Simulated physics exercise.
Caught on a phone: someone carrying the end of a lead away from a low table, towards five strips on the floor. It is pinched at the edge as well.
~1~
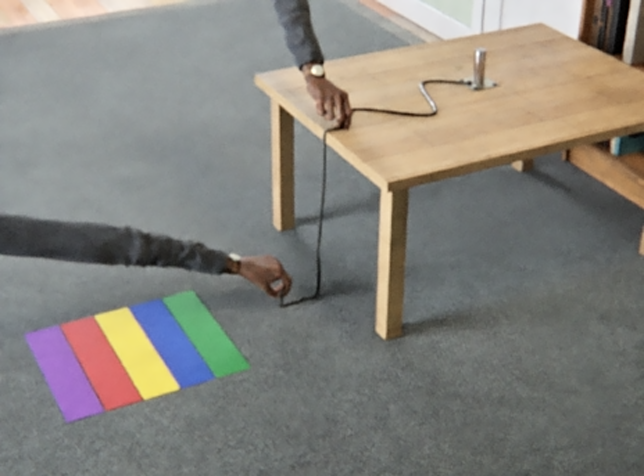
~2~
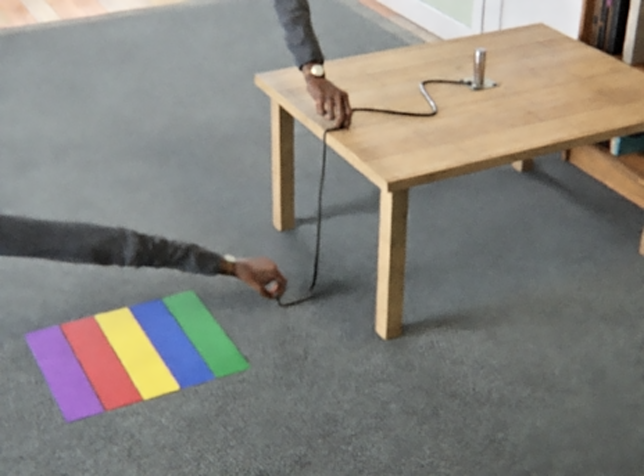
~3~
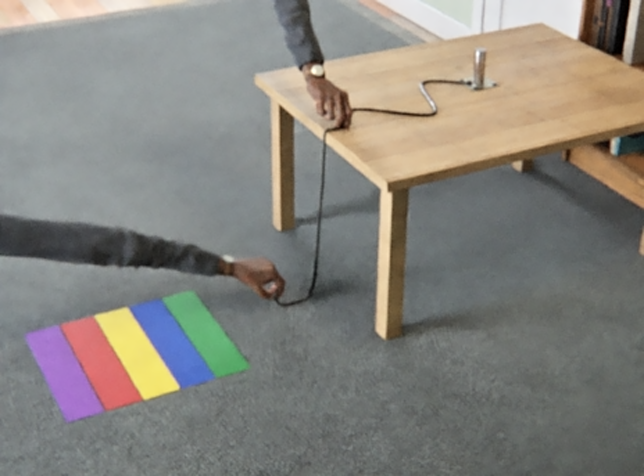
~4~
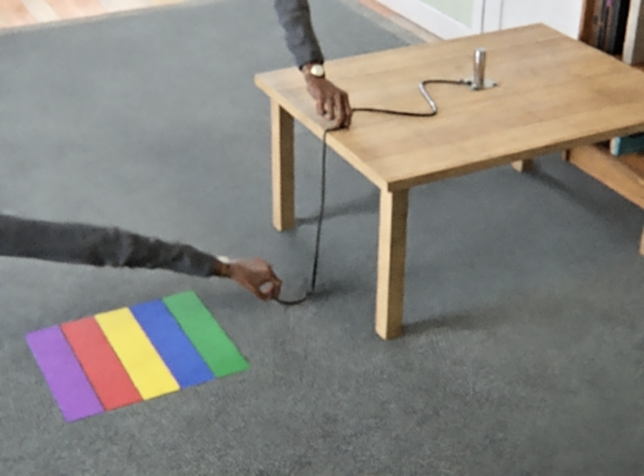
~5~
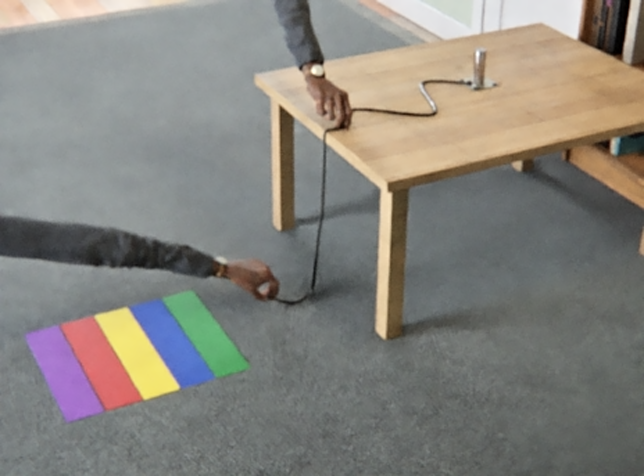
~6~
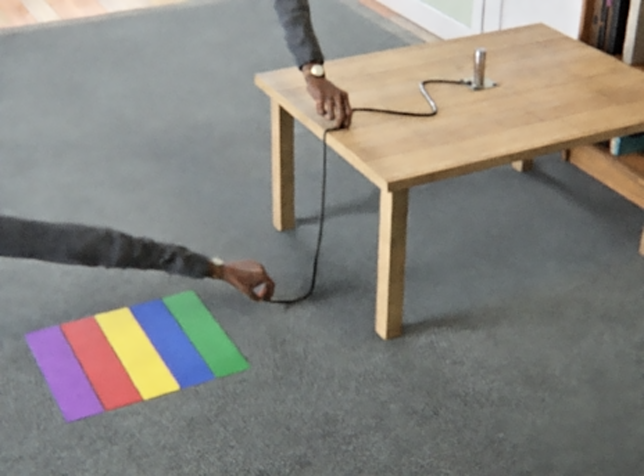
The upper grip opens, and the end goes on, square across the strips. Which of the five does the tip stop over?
The purple one.
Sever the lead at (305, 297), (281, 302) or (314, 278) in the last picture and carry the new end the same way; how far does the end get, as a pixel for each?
The places are (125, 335), (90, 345) and (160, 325).
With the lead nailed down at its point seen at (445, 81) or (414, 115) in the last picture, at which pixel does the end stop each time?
In that order: (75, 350) and (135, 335).
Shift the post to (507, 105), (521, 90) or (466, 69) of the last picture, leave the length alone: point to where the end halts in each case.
In that order: (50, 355), (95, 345) and (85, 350).
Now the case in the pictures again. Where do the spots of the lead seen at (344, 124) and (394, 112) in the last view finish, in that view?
About (272, 167), and the other about (336, 123).
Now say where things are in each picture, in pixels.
In the first frame, end (281, 294); green (224, 358); blue (188, 368); yellow (153, 378); red (115, 389); purple (78, 400).
In the second frame, end (276, 296); lead through (432, 81) (435, 108) (371, 110) (325, 135) (319, 208) (315, 279).
In the third frame, end (274, 296).
In the fourth frame, end (270, 297); lead through (432, 81) (435, 108) (371, 110) (325, 135) (322, 207) (314, 279).
In the fifth frame, end (268, 298).
In the sixth frame, end (264, 299); lead through (432, 81) (435, 108) (371, 110) (325, 135) (322, 207) (314, 280).
Soon after, end near (130, 335); over yellow.
Then, end near (87, 347); over red.
At full stretch, end near (60, 354); over purple. It halts on the purple strip.
